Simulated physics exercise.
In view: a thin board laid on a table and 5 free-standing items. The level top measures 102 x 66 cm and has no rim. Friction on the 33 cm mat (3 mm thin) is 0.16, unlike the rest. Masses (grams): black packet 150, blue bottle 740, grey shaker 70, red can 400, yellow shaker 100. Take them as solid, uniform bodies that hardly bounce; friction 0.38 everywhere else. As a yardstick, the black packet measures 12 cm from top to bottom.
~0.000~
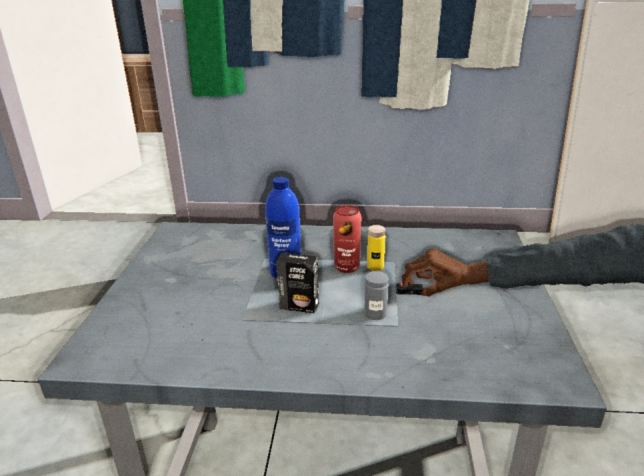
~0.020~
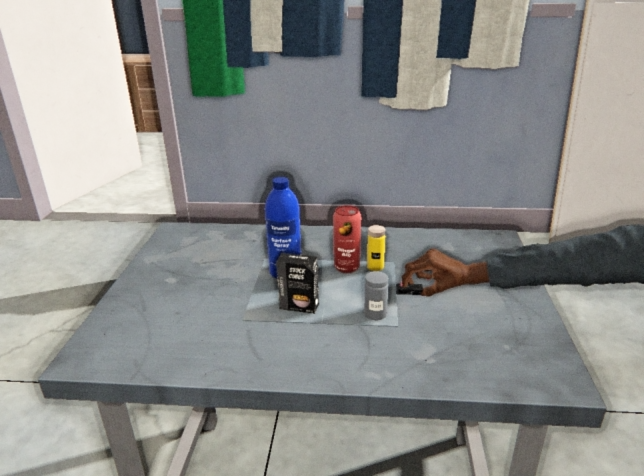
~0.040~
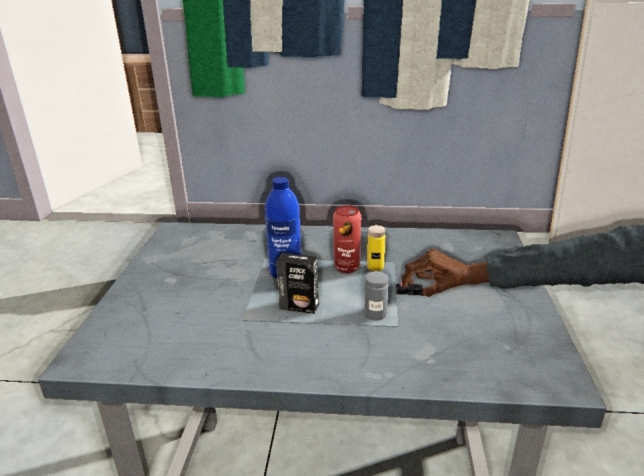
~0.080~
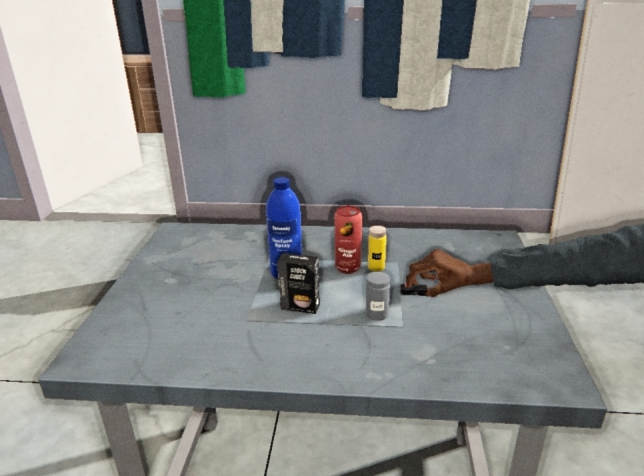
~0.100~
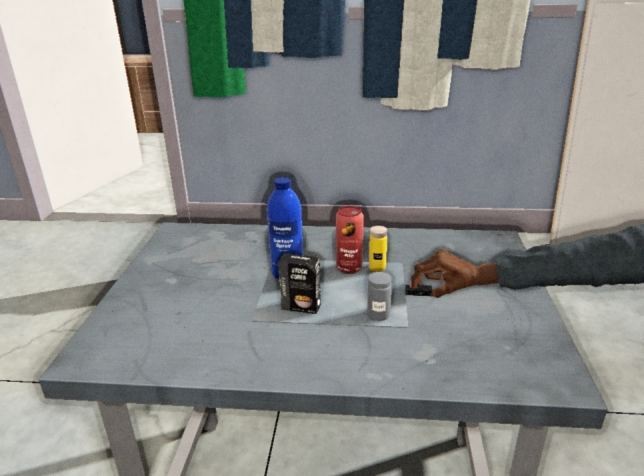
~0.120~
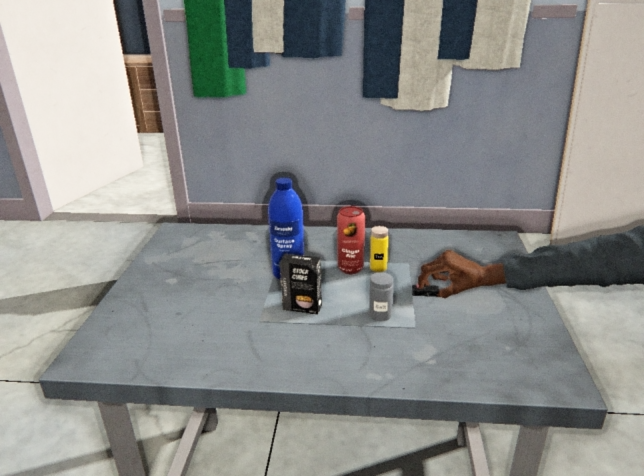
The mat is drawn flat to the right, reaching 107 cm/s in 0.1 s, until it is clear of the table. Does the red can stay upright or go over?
The red can tips over.
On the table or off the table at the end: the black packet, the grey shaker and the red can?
The black packet ends on the table; the grey shaker ends off the table; the red can is still on the table.
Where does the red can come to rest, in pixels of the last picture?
Near (485, 264).
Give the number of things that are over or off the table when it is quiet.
In all, 3.
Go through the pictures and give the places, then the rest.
Mat out by 0 cm; red can (347, 240); black packet (298, 283), in the first picture.
Mat out by 0 cm; grey shaker (376, 296); yellow shaker (376, 248), in the second picture.
Mat out by 0 cm; black packet (298, 284); blue bottle (283, 228), in the third picture.
Mat out by 1 cm; grey shaker (377, 296); yellow shaker (377, 249), in the fourth picture.
Mat out by 2 cm; black packet (300, 284); blue bottle (285, 228), in the fifth picture.
Mat out by 3 cm; red can (351, 241); grey shaker (381, 297), in the sixth picture.
After 0.62 s, mat out by 57 cm; red can 20° off upright near (450, 243); yellow shaker moved 31 cm; grey shaker moved 30 cm.
After 1.02 s, mat out by 87 cm; grey shaker and yellow shaker now off the table; red can on its side near (485, 264); black packet moved 5 cm.
In the end (2.2 s), off the table and tipped over, yellow shaker; off the table but upright, grey shaker; toppled on the table, red can; the other 2 under 6 cm from the start. At the end, from the last picture's camera, red can near (486, 264).
